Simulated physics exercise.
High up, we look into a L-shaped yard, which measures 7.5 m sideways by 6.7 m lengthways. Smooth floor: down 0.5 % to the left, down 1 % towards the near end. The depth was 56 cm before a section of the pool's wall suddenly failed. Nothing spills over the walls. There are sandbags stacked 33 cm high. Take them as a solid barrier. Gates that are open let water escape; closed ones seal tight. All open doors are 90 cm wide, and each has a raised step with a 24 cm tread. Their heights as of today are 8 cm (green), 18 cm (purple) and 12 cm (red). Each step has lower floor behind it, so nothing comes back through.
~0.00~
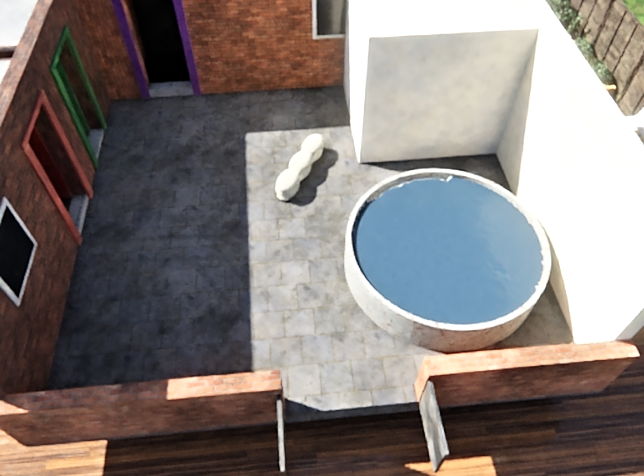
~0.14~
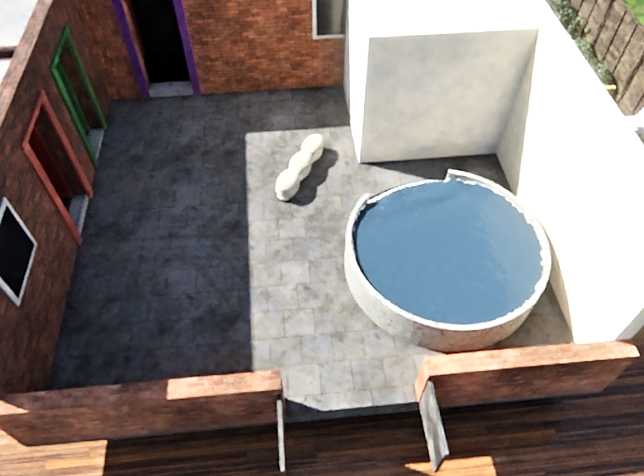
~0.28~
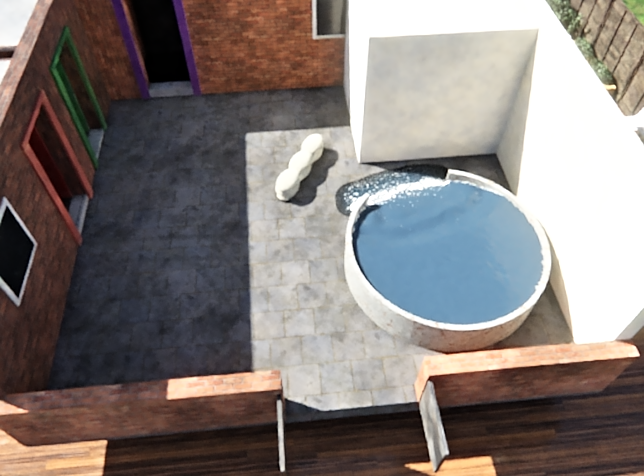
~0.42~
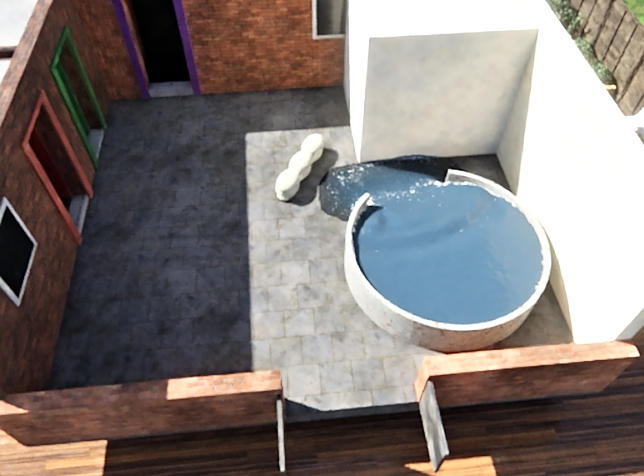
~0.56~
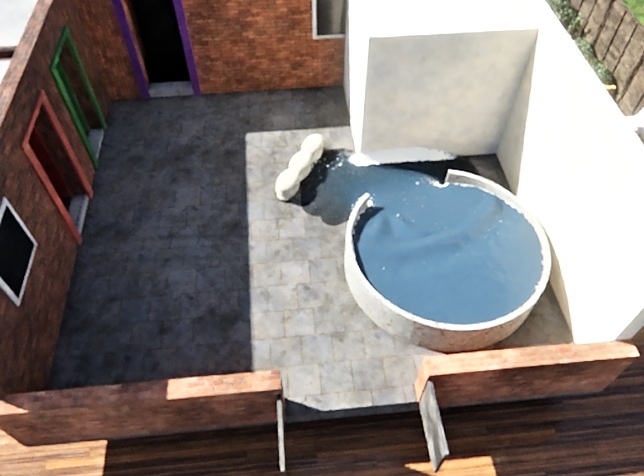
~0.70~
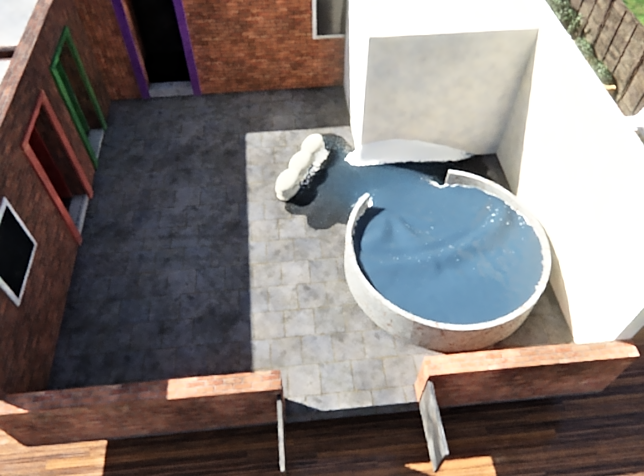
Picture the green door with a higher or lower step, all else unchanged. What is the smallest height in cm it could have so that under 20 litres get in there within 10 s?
7.5 cm.
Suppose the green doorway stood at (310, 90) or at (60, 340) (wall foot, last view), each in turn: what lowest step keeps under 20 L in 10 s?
About 19 cm for the first and 8.5 cm for the second.
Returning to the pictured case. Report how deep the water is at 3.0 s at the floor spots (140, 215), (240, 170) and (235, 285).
Respectively 0 cm, 1 cm and 2 cm.
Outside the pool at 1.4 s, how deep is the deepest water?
Close to 44 centimetres.
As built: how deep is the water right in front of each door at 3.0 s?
The green door has 0 cm, the purple door 0 cm and the red door 0 cm.
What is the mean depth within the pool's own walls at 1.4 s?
Roughly 43 cm.
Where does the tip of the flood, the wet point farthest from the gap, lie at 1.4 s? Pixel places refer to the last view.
Close to pixel (285, 90).
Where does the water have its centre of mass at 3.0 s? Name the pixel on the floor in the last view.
It lies near (406, 224) in the last picture.
After 1.4 s water covers 15 % of the floor, deepest (44 cm) near (391, 176); it has not reached the green door.
After 3.0 s water covers 45 % of the floor, deepest (42 cm) near (522, 229); it has not reached the green door.
After 10.0 s water covers 90 % of the floor, deepest (16 cm) near (320, 160); 8 cm at the green door, 13 litres in over its 8 cm step.
At the green door as built, the water arrived by 4.7 s and peaked near 12 cm at 5.0 s.
With a step of 6 cm, 39 litres would have come in within the 10 s; with 9.5 cm, 4 litres. So under 20 litres takes about 7.5 cm.
